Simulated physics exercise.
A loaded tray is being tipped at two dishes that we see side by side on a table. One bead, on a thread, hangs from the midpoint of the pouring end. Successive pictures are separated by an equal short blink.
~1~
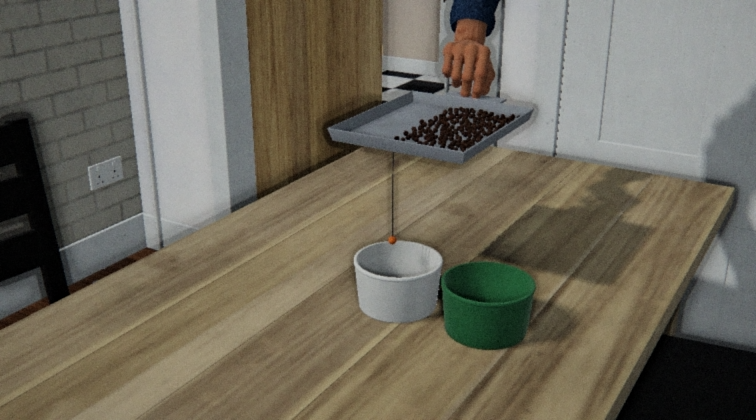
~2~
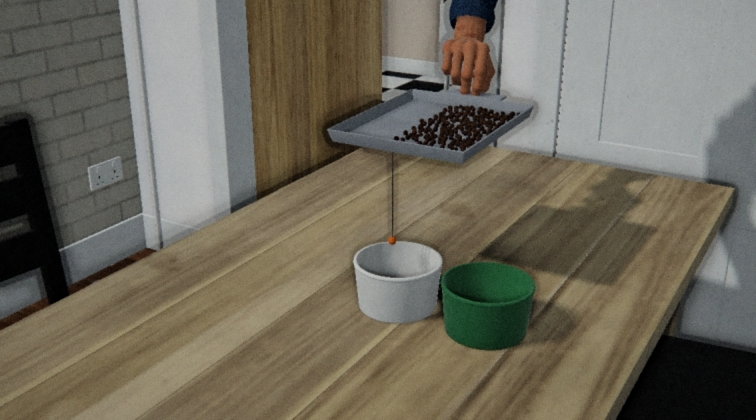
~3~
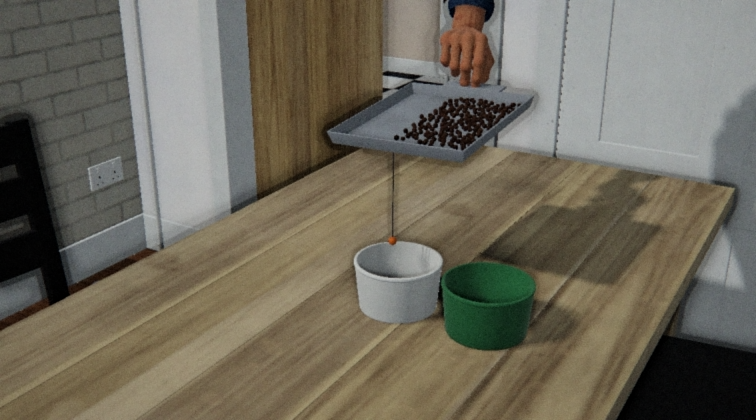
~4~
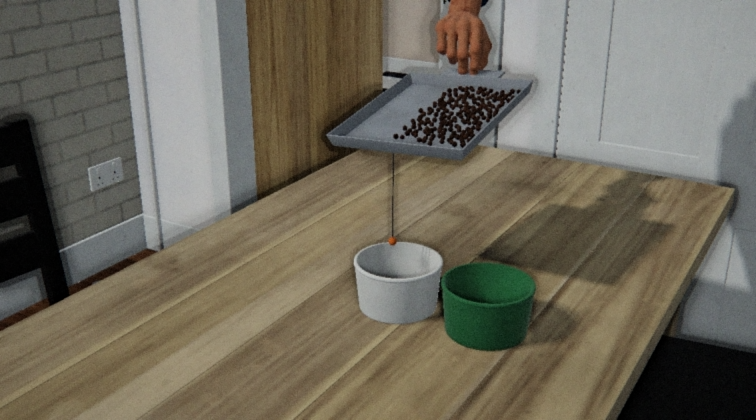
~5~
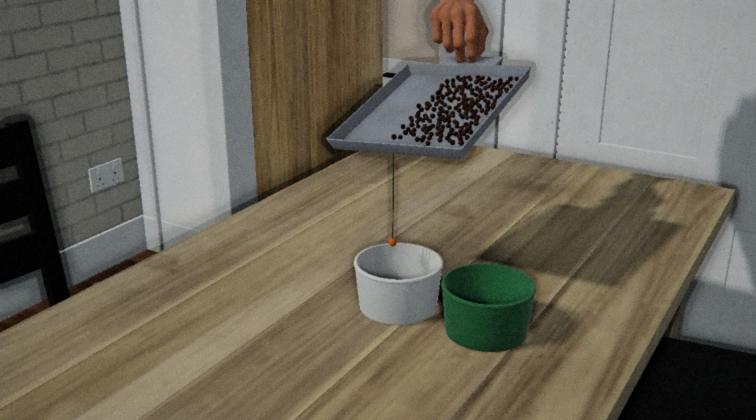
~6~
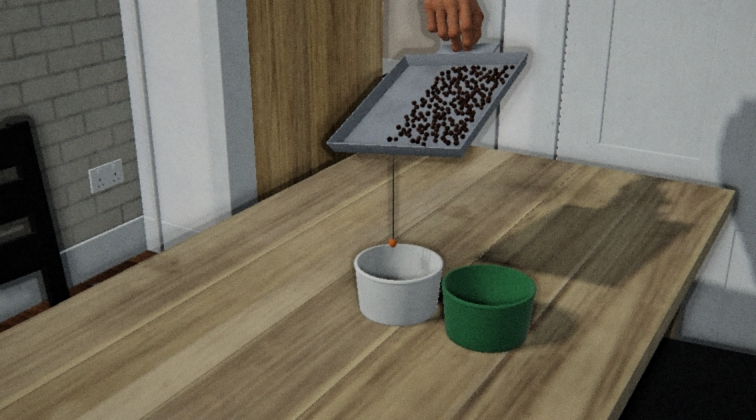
At first, a hand holds a grey tray of small dark brown berries nearly level above a wooden table, where a white dish and a green dish sit side by side. The hand then lifts the tray's far side, steepening its slant, and the berries shift, an orange bead hanging below.
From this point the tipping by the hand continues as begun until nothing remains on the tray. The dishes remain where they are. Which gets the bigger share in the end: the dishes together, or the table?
Well, most of it stays out of the dishes by the end.
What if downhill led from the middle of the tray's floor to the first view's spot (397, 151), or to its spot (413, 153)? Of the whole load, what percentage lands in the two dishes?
You'd get 50 per cent the first time and 70 per cent the second time.
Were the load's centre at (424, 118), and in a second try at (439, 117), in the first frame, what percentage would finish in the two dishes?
Near 0 and 0 percent respectively.
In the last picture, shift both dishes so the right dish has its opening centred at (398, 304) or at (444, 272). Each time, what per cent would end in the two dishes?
Near 0 % and 70 %.
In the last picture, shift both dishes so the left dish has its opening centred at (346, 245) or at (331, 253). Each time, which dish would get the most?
At the first place the left-hand dish, at the second the dish on the left.
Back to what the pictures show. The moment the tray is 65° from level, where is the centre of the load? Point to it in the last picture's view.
Somewhere about pixel (353, 158).
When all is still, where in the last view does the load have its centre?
Centre at rest, last view: Approx. (295, 290).
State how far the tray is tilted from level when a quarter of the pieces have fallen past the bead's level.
Roughly 70 degrees.
Just after the last frame, tray tipped steeply; roughly two thirds on the tray; just a few outside both; roughly a third in the air.
A moment on, tray tipped past a quarter turn; about a tenth on the tray; about a tenth in the left dish; roughly two thirds outside both; roughly a quarter in the air.
Further on, tray tipped past a quarter turn; about a tenth in the left dish; almost all outside both.
When it is over, tray tipped past a quarter turn; not one in the right dish; about a tenth in the left dish; almost all outside both.
